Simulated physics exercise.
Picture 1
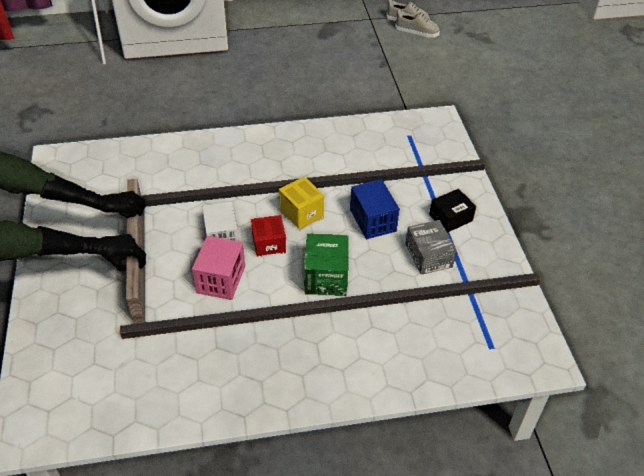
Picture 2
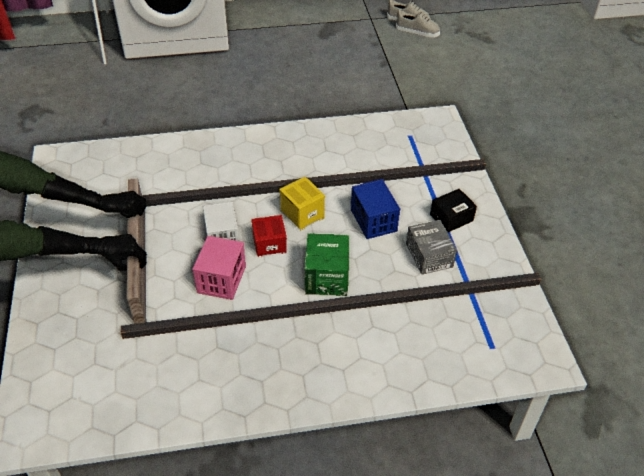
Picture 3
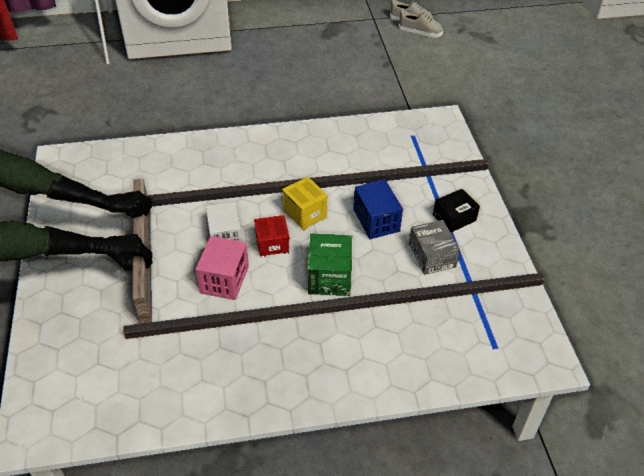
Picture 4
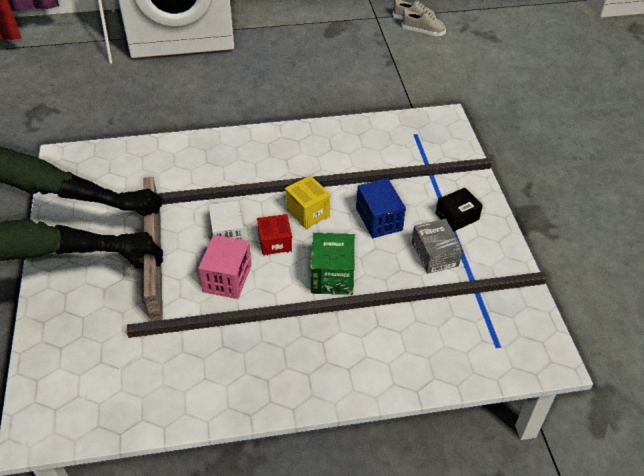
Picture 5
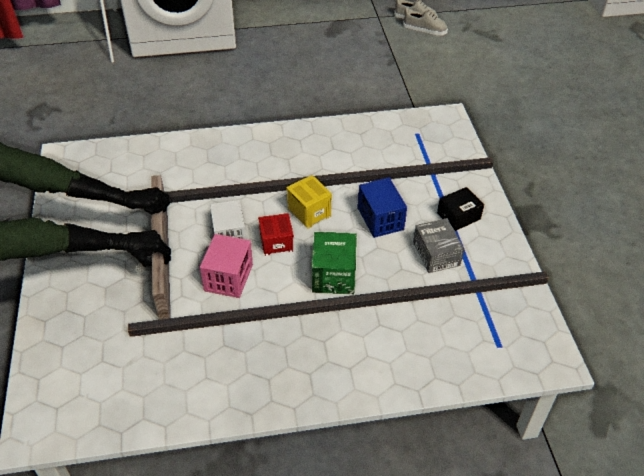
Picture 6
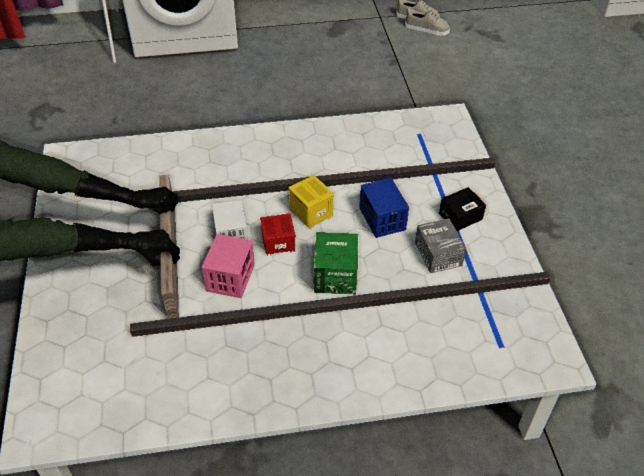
Two dark-gloved hands slid a wooden plank slowly a short way to the right between two dark strips on a white table, while the colourful boxes ahead of it, near a blue line, stayed put.
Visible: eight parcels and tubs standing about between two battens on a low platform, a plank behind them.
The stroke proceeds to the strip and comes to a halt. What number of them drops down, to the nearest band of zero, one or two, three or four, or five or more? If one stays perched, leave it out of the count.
Nearest band: Three or four.
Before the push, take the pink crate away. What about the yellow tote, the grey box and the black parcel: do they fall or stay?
The yellow tote is still up, the grey box is still up and the black parcel goes down.
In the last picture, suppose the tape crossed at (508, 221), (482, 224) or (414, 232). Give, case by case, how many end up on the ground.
The counts would be 8, 6 and 1.
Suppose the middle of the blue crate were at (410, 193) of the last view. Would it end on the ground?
Note: Blue crate leaves the top.
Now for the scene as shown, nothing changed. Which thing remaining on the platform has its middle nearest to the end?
Green box.
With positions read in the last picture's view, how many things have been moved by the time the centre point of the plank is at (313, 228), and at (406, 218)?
Tally: First 6; then 8.
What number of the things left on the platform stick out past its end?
Overhang count: 1.
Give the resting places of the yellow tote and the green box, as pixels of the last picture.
They finish at roughly (482, 172) and (525, 240) respectively.
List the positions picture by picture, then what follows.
Black parcel (453, 211); grey box (430, 247); blue crate (374, 209); plank (136, 249); tape (445, 228), in the first picture.
Grey box (431, 247); plank (137, 249), in the second picture.
Blue crate (378, 209); green box (330, 265), in the third picture.
Black parcel (459, 209); white crate (227, 224), in the fourth picture.
Grey box (438, 245); yellow tote (309, 202), in the fifth picture.
Black parcel (462, 209); grey box (440, 246); blue crate (384, 208); plank (169, 245); tape (455, 227), in the sixth picture.
Soon after, none off yet; black parcel at rest near (462, 209); grey box at rest near (440, 246); blue crate at rest near (384, 208).
Then, none off yet; black parcel moved a little near (474, 209); grey box moved a little near (462, 244); blue crate moved about its own width near (436, 200).
By the end, the number that fall off is three or four; fallen, blue crate, grey box and black parcel.
